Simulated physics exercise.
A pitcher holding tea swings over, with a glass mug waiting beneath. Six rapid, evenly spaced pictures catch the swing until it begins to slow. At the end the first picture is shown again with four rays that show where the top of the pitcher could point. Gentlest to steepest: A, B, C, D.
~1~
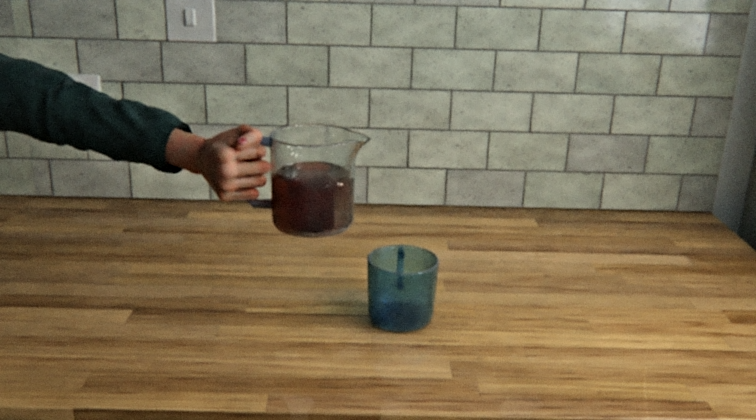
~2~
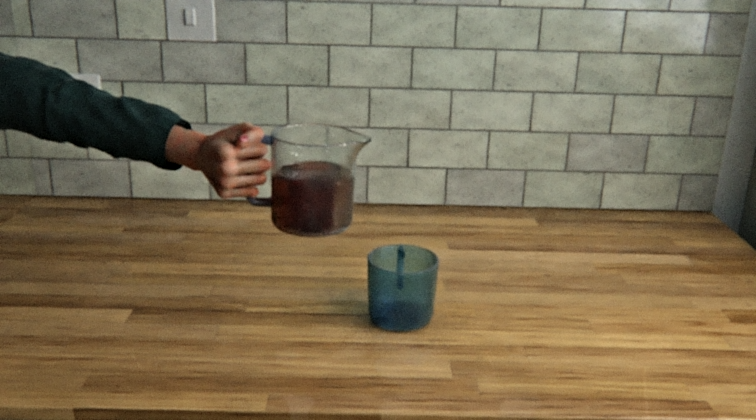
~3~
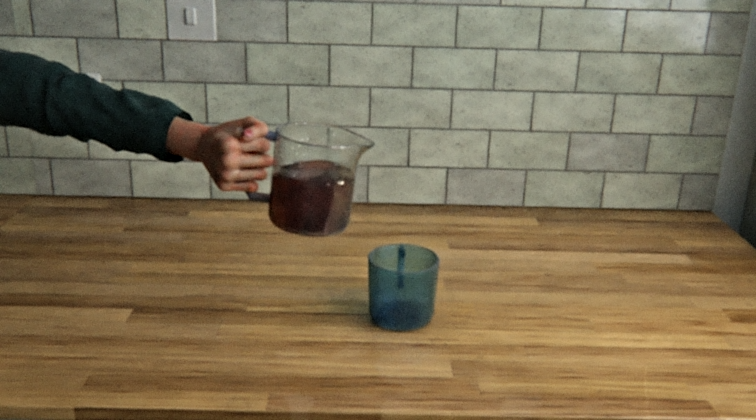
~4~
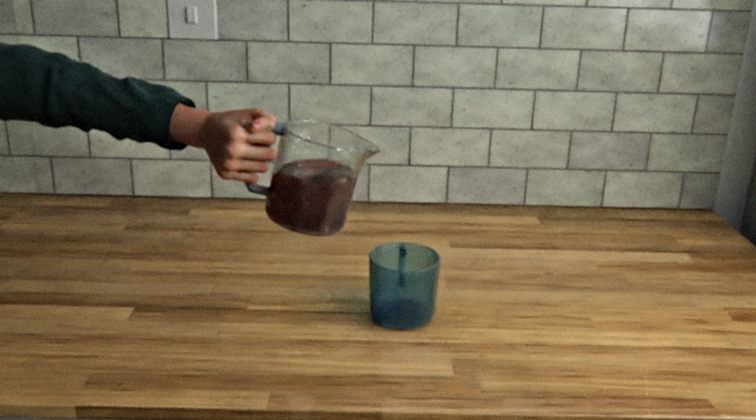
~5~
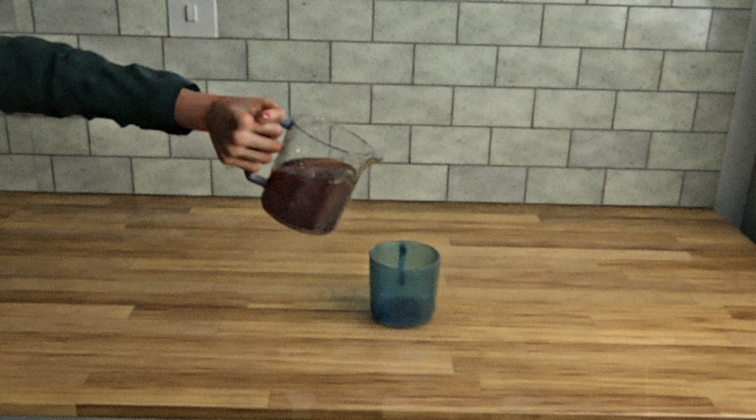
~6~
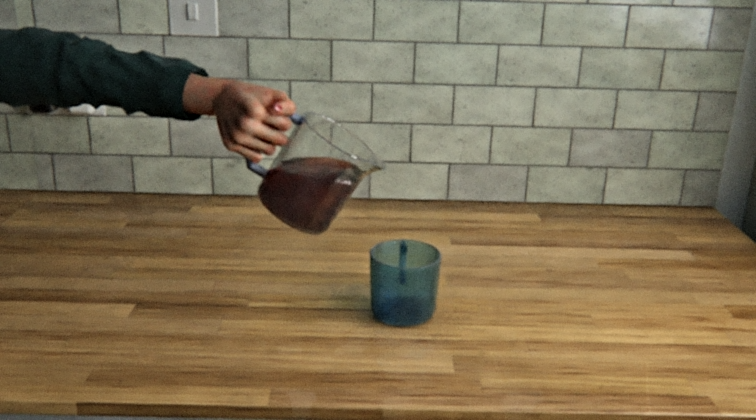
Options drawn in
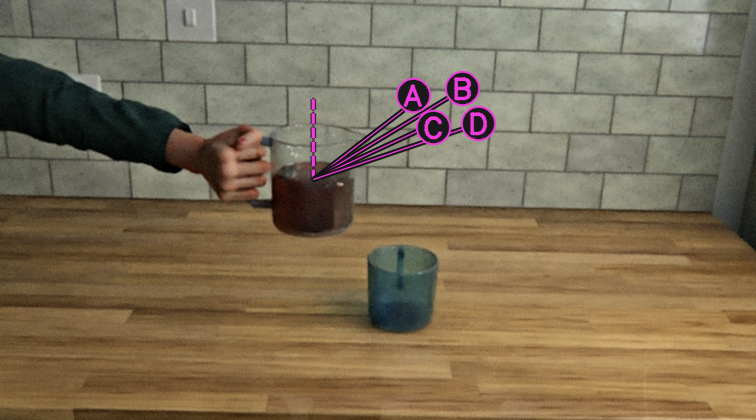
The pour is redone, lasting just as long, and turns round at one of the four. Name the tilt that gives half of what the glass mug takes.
The answer is mark D.
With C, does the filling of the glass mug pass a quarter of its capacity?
Yes.
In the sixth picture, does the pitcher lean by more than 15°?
Yes.
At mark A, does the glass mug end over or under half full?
Under half.
On the marked copy, A at (403, 110); B at (448, 97); C at (416, 131); D at (462, 129).
For mark A, the glass mug ends with about 12 % of what it can hold.
For mark B, the glass mug ends with about 23 % of what it can hold.
For mark C, the glass mug ends with about 36 % of what it can hold.
For mark D, the glass mug ends with about 51 % of what it can hold.
